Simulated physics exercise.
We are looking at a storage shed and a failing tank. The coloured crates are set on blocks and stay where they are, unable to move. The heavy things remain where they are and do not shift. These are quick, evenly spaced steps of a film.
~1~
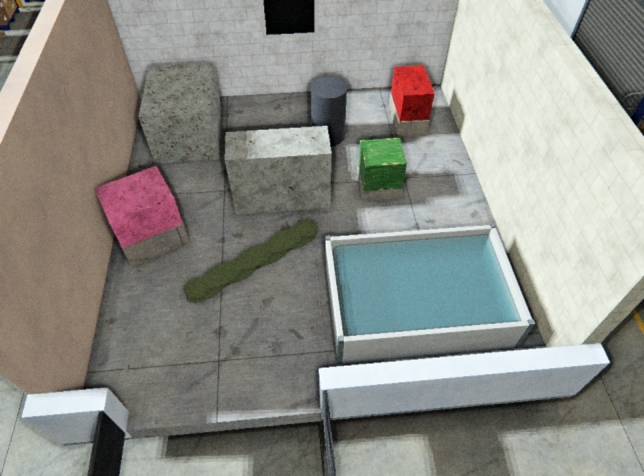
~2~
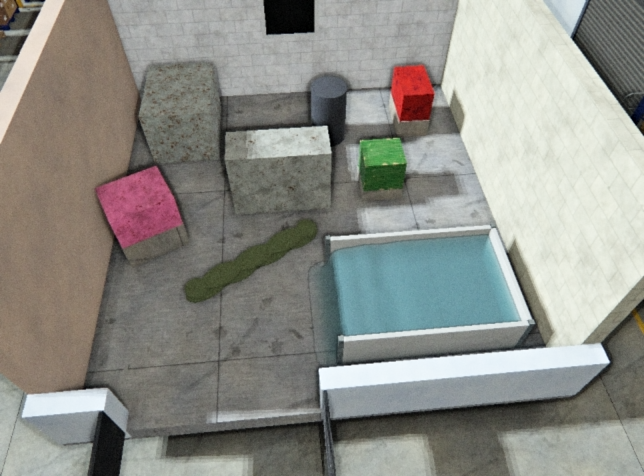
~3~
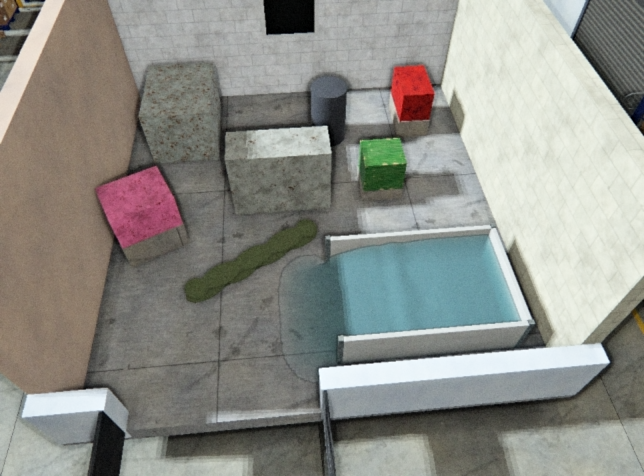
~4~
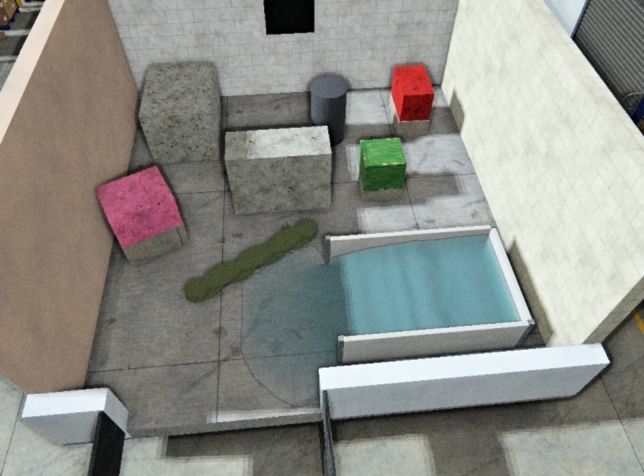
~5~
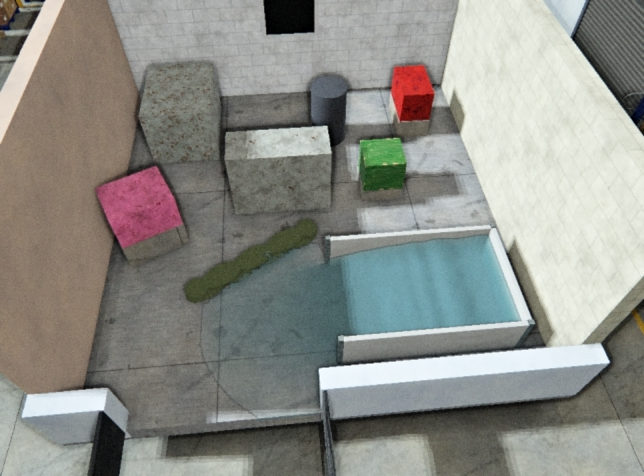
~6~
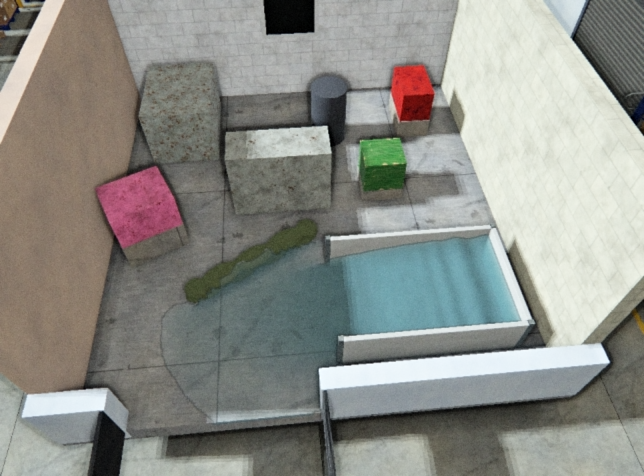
A white-walled water tank in a shed sat full and still, then its left side opened and water poured out, spreading leftward across the grey floor in a widening sheet alongside the green strip.
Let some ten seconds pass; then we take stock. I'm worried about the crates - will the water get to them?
At the end, the pink crate stays above the water; the green crate stays above the water; the red crate stays above the water.
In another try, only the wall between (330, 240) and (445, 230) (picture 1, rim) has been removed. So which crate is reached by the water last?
The pink one.
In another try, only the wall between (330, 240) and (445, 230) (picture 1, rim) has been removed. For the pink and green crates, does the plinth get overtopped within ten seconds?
So the pink crate remains untouched while the green crate goes wet.
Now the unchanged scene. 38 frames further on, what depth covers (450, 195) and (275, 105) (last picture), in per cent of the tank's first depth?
Taking them in turn: 6 in a hundred, then 0 in a hundred.
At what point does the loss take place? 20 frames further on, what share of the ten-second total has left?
Share gone by then: About 45 %.
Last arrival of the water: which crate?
Last of all: The crate marked red.
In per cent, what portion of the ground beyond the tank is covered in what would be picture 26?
By my count, 40 percent.
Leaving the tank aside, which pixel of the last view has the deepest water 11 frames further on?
I'd say near (127, 396).
A moment on, water covers 25 % of the floor; the pink crate not reached, the green crate not reached, the red crate not reached.
Next, water covers 25 % of the floor; the pink crate water round its plinth, the green crate not reached, the red crate not reached.
Then, water covers 40 % of the floor; the pink crate water round its plinth, the green crate water round its plinth, the red crate not reached.
Later, water covers 50 % of the floor; the pink crate water round its plinth, the green crate water round its plinth, the red crate not reached.
In the end, water covers 75 % of the floor; the pink crate stayed above the water, the green crate stayed above the water, the red crate stayed above the water.
